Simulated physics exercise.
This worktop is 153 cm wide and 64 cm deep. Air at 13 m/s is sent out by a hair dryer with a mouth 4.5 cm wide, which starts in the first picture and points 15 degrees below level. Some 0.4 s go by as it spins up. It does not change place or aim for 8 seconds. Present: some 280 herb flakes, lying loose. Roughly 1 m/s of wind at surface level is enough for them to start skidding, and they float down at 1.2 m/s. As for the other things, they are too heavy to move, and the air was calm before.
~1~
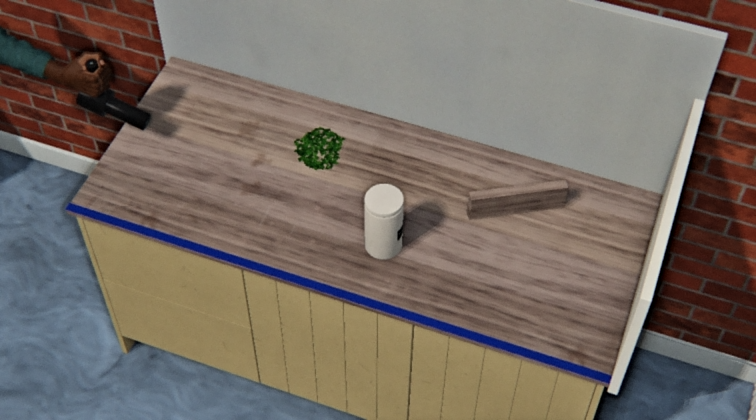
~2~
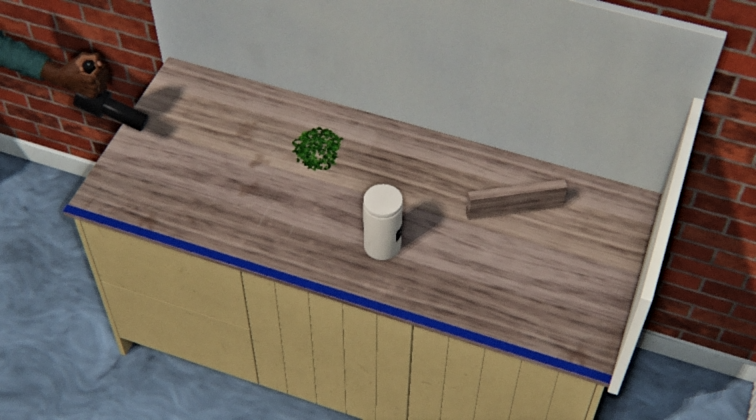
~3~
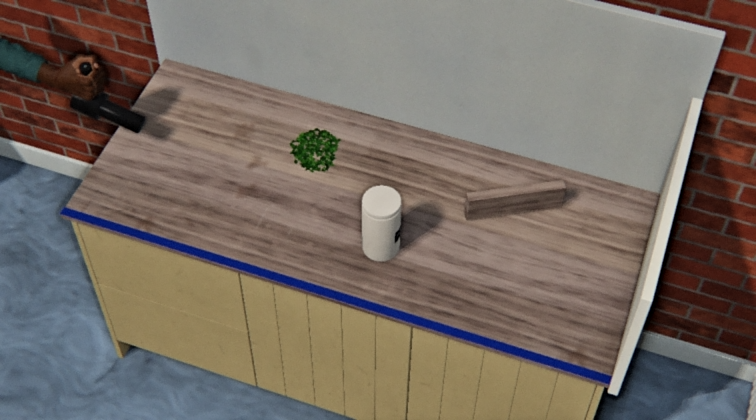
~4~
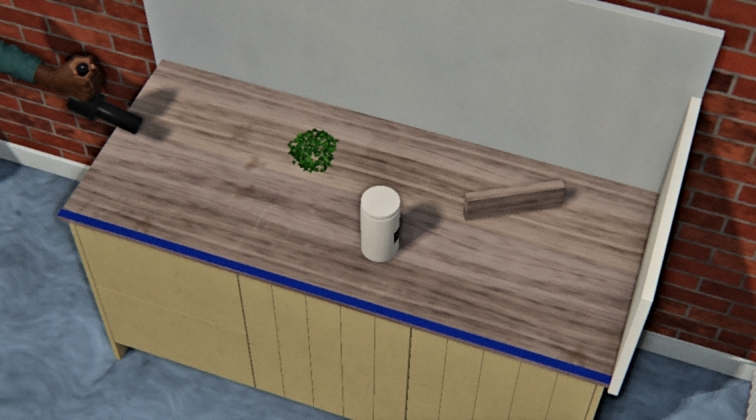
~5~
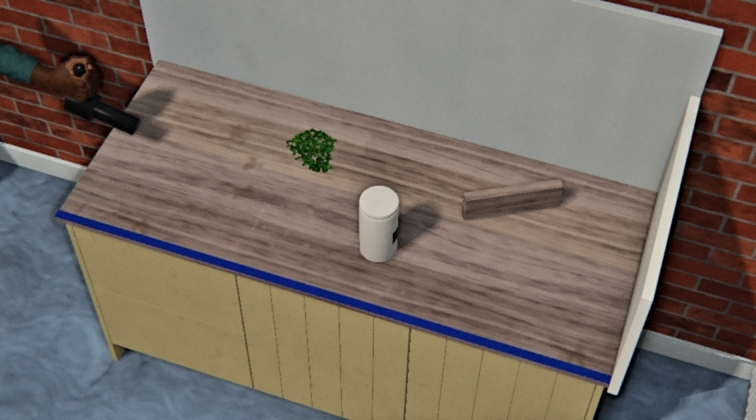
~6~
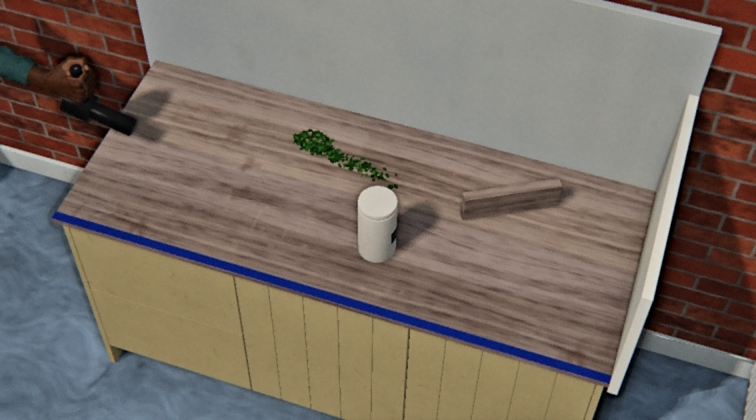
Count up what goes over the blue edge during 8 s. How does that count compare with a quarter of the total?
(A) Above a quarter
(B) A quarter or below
Answer: B.
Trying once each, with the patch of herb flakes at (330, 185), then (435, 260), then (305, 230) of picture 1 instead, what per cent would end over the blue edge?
In turn: 15 per cent, 60 per cent, 90 per cent.
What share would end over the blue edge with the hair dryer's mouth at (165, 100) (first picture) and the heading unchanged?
Near 5 per cent.
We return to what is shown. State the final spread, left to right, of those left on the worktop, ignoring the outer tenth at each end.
The middle group spans some 20 cm.
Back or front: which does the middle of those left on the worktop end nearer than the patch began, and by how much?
It has shifted to the far side, by around 15 cm.
Then, 1.2 s after the last picture, 55 % are on the move or not yet settled, 0 % are over the blue edge; the middle of those still in play is near (651, 192).
Then, 2.2 s after the last picture, 40 % are on the move or not yet settled, 0 % are over the blue edge; the middle of those still in play is near (651, 189).
Then, 4.0 s after the last picture, 35 % are on the move or not yet settled, 0 % are over the blue edge; the middle of those still in play is near (651, 189).
Then, 7.6 s after the last picture, at the end, 0 % are over the blue edge; the middle of those still in play is near (651, 192).
